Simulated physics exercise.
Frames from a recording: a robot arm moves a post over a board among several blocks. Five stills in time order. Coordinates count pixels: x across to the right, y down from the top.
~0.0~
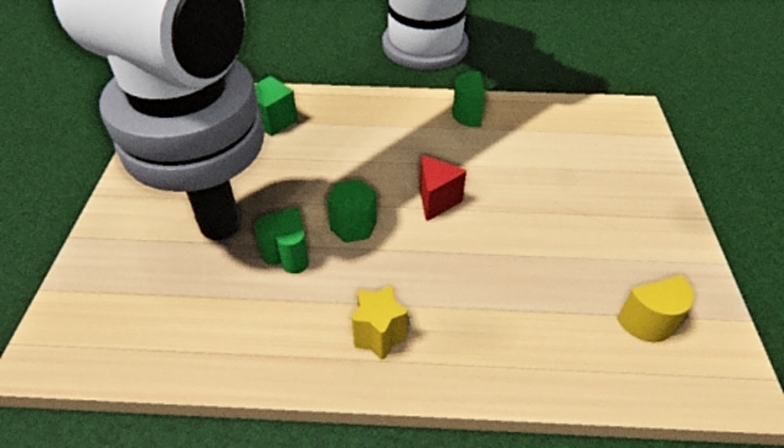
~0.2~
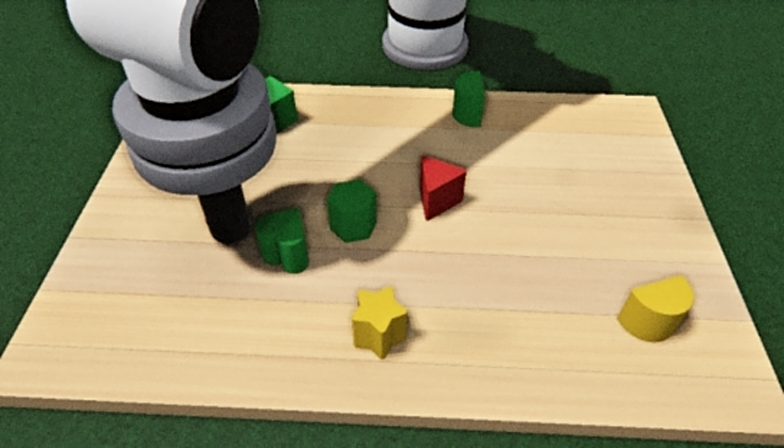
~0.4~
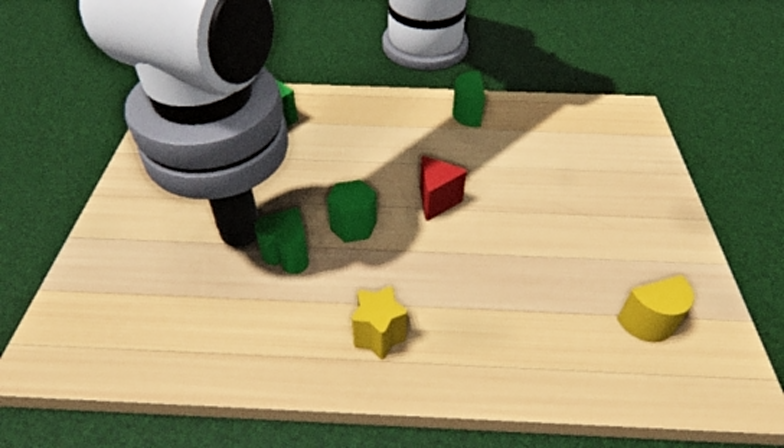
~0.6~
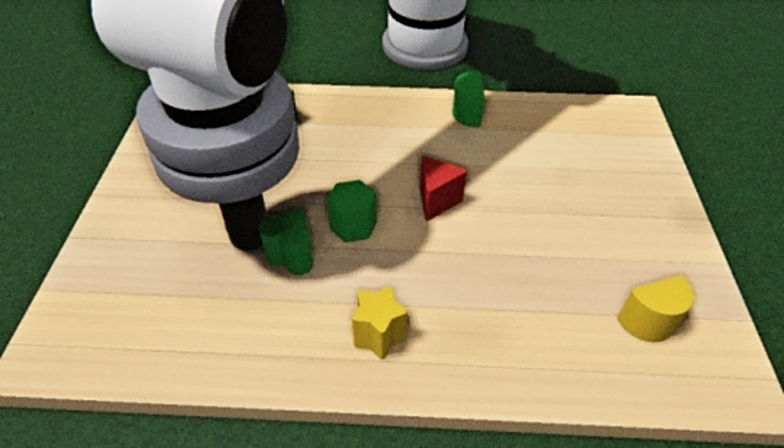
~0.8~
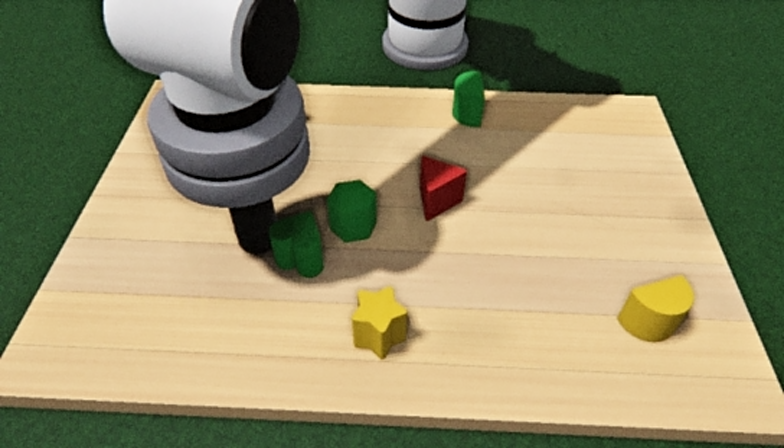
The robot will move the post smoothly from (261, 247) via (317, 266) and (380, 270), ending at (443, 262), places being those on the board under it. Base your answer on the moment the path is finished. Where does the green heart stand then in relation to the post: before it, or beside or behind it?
Pushed along.
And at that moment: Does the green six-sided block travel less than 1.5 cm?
Yes
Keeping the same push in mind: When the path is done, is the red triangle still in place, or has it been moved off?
It keeps its position.
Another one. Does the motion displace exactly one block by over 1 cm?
Yes - that is the case.
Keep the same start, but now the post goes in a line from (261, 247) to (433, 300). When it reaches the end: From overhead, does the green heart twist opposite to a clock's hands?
Answer: Yes.
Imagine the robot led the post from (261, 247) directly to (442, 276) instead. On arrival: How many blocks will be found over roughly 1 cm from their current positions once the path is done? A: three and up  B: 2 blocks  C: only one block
C: Only one block.
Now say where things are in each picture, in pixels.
In the first frame, tip of the post (221, 226), middles of tops, green heart (282, 226), green six-sided block (352, 195), red triangle (439, 172).
In the second frame, post (231, 229), nothing pushed.
In the third frame, post (241, 233), nothing pushed.
In the fourth frame, post (251, 236), green heart (287, 227).
In the fifth frame, post (260, 240), green heart (297, 230), green six-sided block (352, 195), red triangle (439, 172).
On the path given first. One third of the way, post (316, 259); green heart (360, 241), turned 25° anticlockwise.
Two thirds of the way, post (381, 263); green heart (424, 244), turned 55° anticlockwise.
At the end, post (444, 256); green heart (489, 243), turned 40° anticlockwise; green six-sided block unmoved; red triangle unmoved.
